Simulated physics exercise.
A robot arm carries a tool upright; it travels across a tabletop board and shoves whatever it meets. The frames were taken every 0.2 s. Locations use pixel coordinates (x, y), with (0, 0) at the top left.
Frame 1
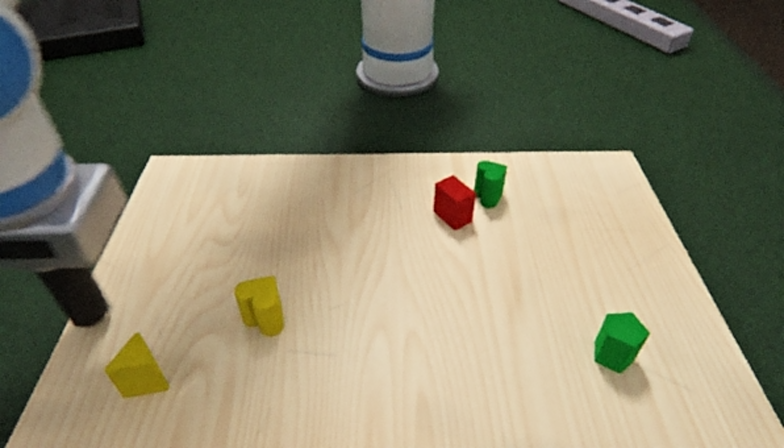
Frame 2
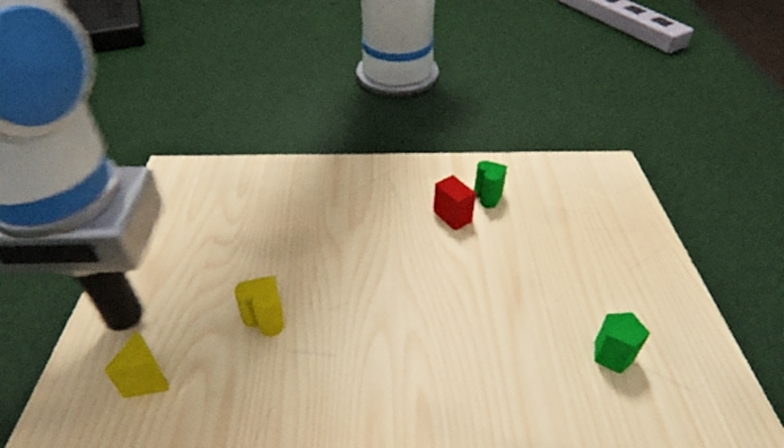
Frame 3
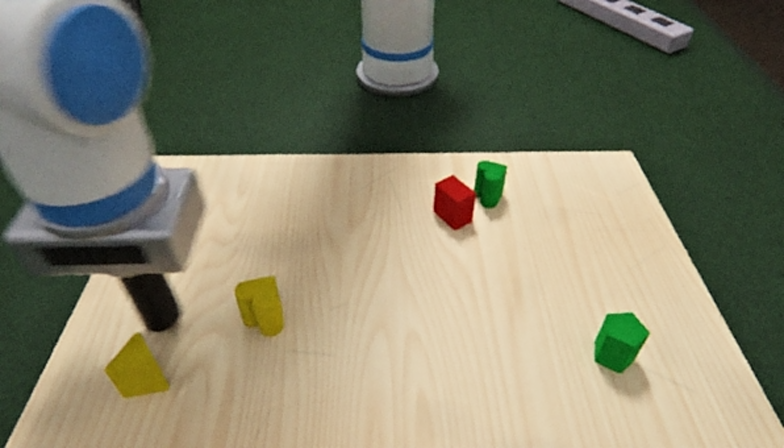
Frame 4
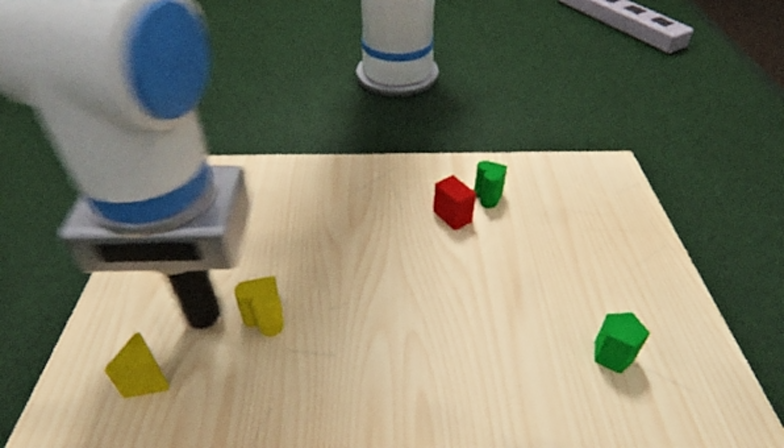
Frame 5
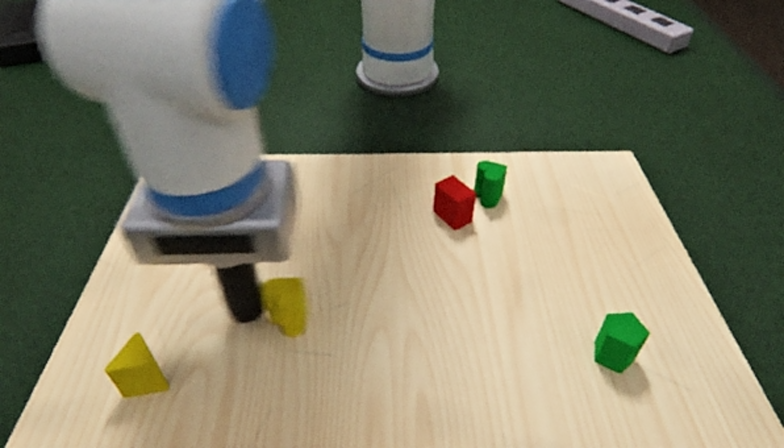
Robot arm with a black tool moving right across a wooden board, passing a yellow triangle and pushing a yellow heart rightward.
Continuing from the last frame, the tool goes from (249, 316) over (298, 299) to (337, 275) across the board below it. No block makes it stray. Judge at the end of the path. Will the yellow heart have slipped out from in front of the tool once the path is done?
Yes, it checks out.
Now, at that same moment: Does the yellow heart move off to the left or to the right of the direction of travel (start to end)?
Its shift is rightward.
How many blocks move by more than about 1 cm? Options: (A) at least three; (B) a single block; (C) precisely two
I'll go with B - a single block.
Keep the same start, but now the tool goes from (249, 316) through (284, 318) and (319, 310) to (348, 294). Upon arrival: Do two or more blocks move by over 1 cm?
No.
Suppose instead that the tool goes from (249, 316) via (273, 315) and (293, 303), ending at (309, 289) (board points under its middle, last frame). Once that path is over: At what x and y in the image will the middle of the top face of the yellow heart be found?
At pixel (325, 287).
On the path given first. Halfway along, tool at (296, 291); yellow heart at (320, 290), turned 65° clockwise.
At the end, tool at (336, 267); yellow heart at (327, 286), turned 95° clockwise.
